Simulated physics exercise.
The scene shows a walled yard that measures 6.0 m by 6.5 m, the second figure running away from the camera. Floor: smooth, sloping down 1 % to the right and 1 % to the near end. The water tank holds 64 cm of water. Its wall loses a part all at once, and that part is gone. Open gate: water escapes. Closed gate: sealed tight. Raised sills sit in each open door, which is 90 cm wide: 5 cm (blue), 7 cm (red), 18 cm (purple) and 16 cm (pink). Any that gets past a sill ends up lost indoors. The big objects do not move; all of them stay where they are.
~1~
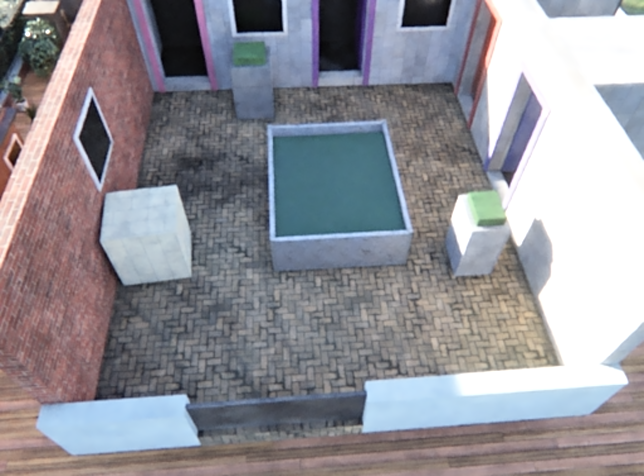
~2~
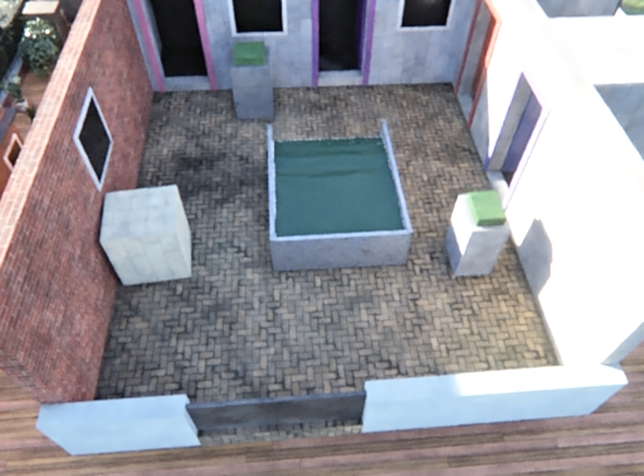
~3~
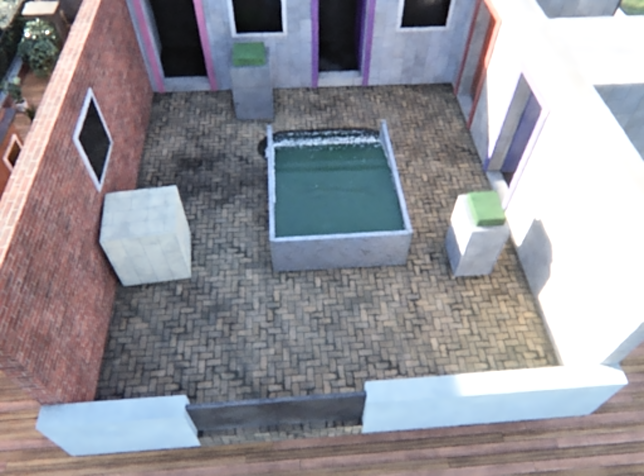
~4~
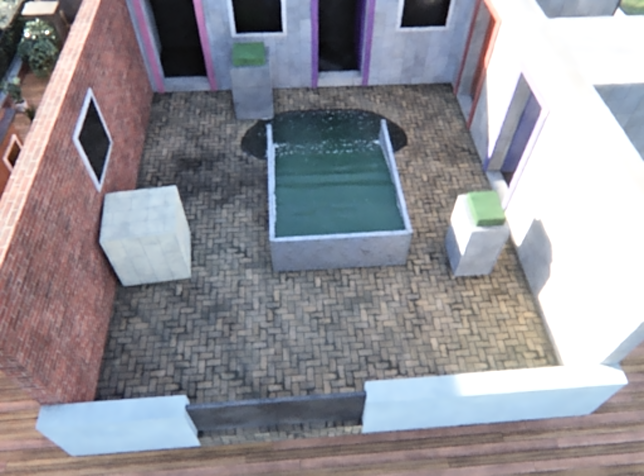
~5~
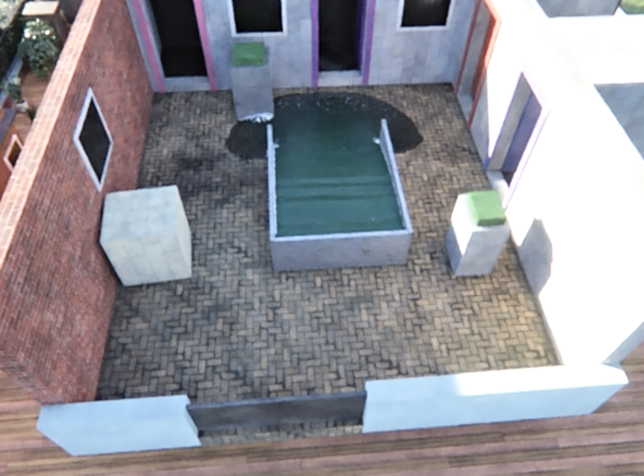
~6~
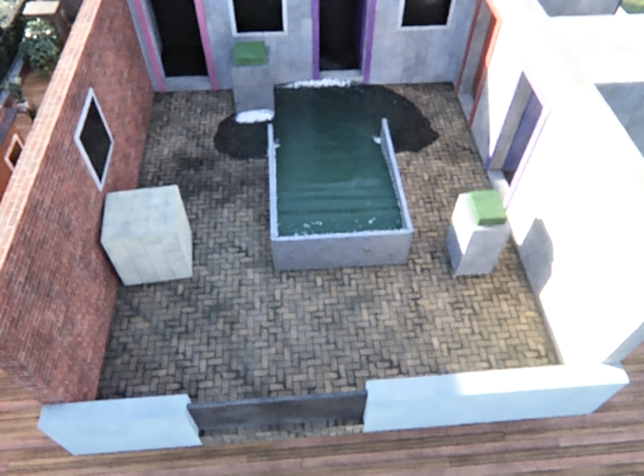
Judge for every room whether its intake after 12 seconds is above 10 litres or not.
Blue door: Tops it; red door: Tops it; purple door: Tops it; pink door: Fails to top it.
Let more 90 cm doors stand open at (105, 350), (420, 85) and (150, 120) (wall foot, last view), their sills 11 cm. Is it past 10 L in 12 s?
Note, doorways in listed order: Stays short, goes beyond, goes beyond.
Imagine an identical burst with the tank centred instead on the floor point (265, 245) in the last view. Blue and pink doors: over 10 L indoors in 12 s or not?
Checking the limit: The blue door is beyond it and the pink door is beyond it.
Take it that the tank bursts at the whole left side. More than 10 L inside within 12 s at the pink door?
Pink: Exceeds.
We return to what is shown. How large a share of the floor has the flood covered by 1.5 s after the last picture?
Close to 30 in a hundred.
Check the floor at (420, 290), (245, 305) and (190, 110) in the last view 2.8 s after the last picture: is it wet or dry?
Respectively: Was missed, was missed, got hit.
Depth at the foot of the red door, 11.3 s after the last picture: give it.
The depth there is around 7.5 cm.
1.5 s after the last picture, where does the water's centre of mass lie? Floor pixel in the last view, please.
Its balance point sits around (328, 145).
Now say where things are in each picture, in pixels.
The first picture shows the water tank at (334, 179) is whole and still, 64 cm deep.
In the second picture, the front is at a hidden place, 1.0 m from the gap on the water tank's far side; 0.4 m2 of floor is under water; 64 cm left at the back of the water tank.
In the third picture, the front is at a hidden place, 1.2 m from the gap on the water tank's far side; 1.3 m2 of floor is under water; 64 cm left at the back of the water tank.
In the fourth picture, water pours out on the water tank's far side and has run 1.5 m, to (393, 128); typically 9 cm deep outside, 64 cm at the water tank's back.
In the fifth picture, the front is at (372, 100), 1.9 m from the gap on the water tank's far side; 4.3 m2 of floor is under water; 64 cm left at the back of the water tank.
In the sixth picture, water pours out on the water tank's far side and has run 2.3 m, to (372, 84); typically 8 cm deep outside, 58 cm at the water tank's back.
Then, 0.7 s after the last picture water covers 25 % of the floor and is deepest (39 cm) near (301, 92); blue door not reached, red door not reached, purple door 36 cm at the sill, 54 L in, pink door not reached.
Then, 1.5 s after the last picture water covers 30 % of the floor and is deepest (42 cm) near (442, 82); blue door not reached, red door 18 cm at the sill, 4 L in, purple door 35 cm at the sill, 141 L in, pink door 6 cm at the sill, 0 L in.
Then, 2.8 s after the last picture water covers 45 % of the floor and is deepest (32 cm) near (442, 82); blue door 5 cm at the sill, 0 L in, red door 24 cm at the sill, 114 L in, purple door 21 cm at the sill, 214 L in, pink door 9 cm at the sill, 1 L in.
Then, 6.3 s after the last picture water covers 85 % of the floor and is deepest (18 cm) near (568, 389); blue door 7 cm at the sill, 8 L in, red door 12 cm at the sill, 304 L in, purple door 6 cm at the sill, 219 L in, pink door 5 cm at the sill, 2 L in.
Then, 11.3 s after the last picture water covers 100 % of the floor and is deepest (12 cm) near (563, 376); blue door 7 cm at the sill, 18 L in, red door 7 cm at the sill, 319 L in, purple door 4 cm at the sill, 219 L in, pink door 2 cm at the sill, 2 L in.
